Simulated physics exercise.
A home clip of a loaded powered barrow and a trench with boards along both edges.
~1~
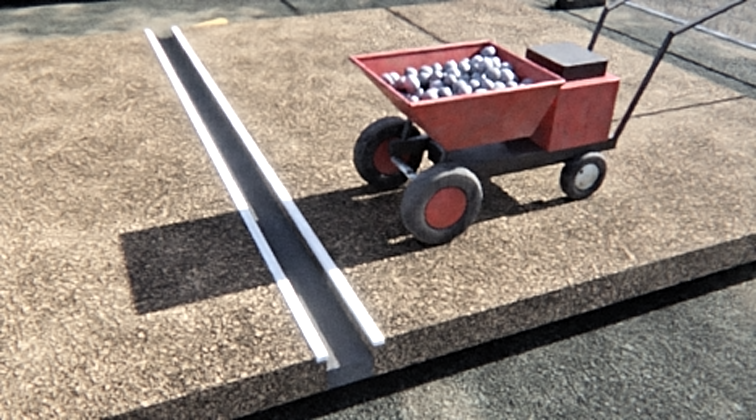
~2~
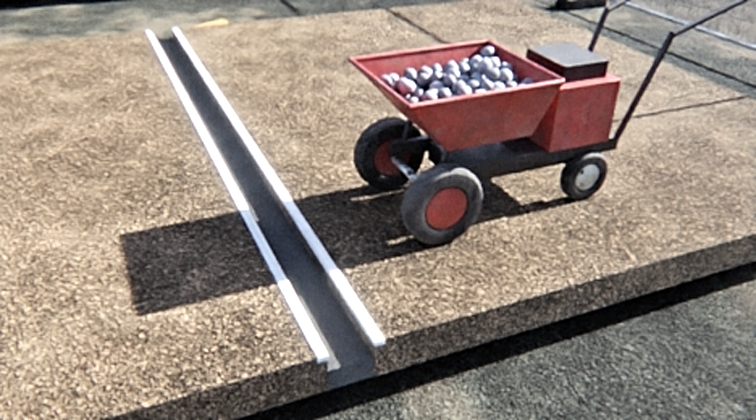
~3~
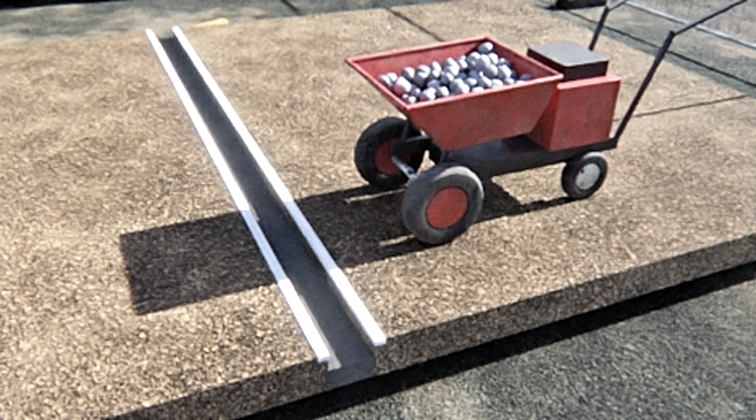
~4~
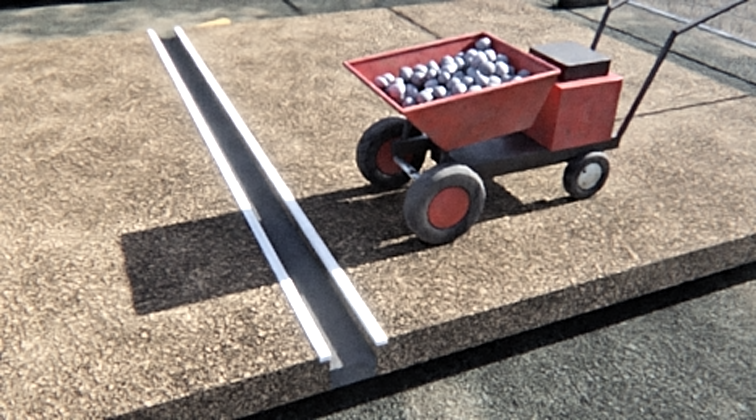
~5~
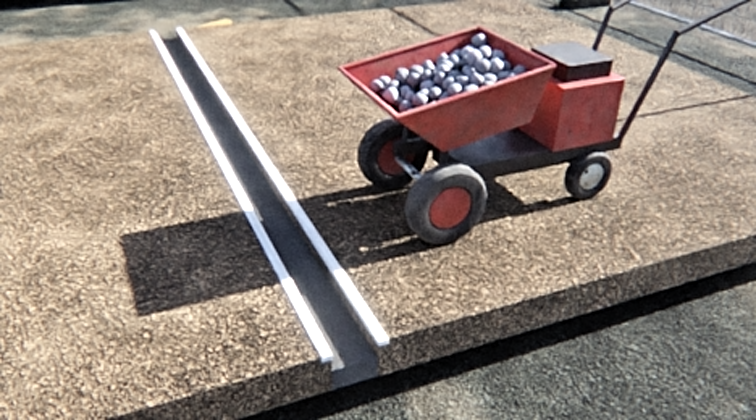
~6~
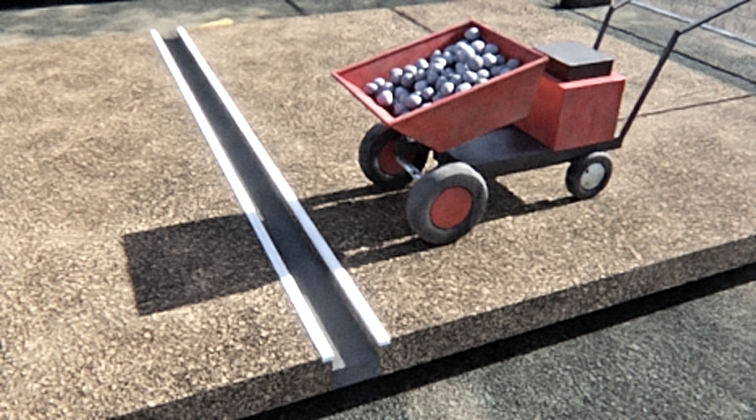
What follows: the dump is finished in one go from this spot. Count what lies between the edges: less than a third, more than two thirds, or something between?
The trench takes from one third to two thirds.
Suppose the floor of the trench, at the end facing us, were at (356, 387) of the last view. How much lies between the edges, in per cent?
Some 70 per cent.
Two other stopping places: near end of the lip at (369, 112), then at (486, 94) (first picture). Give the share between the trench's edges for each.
Near 0 % and 30 %.
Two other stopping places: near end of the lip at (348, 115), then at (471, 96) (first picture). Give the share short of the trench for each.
The first gives 0 %, the second 50 %.
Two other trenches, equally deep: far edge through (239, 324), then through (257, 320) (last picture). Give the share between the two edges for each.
The first gives 90 %, the second 90 %.
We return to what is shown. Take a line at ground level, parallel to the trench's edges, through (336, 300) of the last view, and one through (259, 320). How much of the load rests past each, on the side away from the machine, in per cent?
About 70 and 20 per cent.
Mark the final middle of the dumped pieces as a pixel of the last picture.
Close to (277, 234).
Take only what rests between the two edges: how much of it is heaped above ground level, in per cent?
Some 55 per cent.
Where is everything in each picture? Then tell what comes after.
Lip of the skip (410, 106), level; top of the load (478, 79), round cobbles; first edge of the trench (349, 295); far edge (297, 308), the trench under half as wide as the skip, and shallow for its width, in the first frame.
Lip of the skip (409, 107), level; top of the load (478, 79), in the second frame.
Lip of the skip (406, 109), tipped barely; top of the load (476, 77), in the third frame.
Lip of the skip (402, 112), tipped barely; top of the load (483, 76), in the fourth frame.
Lip of the skip (396, 118), tipped a little; top of the load (480, 73), in the fifth frame.
Lip of the skip (388, 124), tipped a little; top of the load (474, 69); first edge of the trench (355, 295); far edge (302, 308), in the sixth frame.
Just after the last frame, skip tipped steeply; every one in the skip.
A moment on, skip tipped steeply; the larger part in the skip; about a tenth in or heaped over the trench; just a few beyond it; just a few falling.
Further on, skip tipped right over; roughly a quarter in the skip; just a few short of the trench; roughly half in or heaped over the trench; roughly a third beyond it.
When it is over, skip tipped right over; about a tenth in the skip; just a few short of the trench; roughly half in or heaped over the trench; roughly a third beyond it.
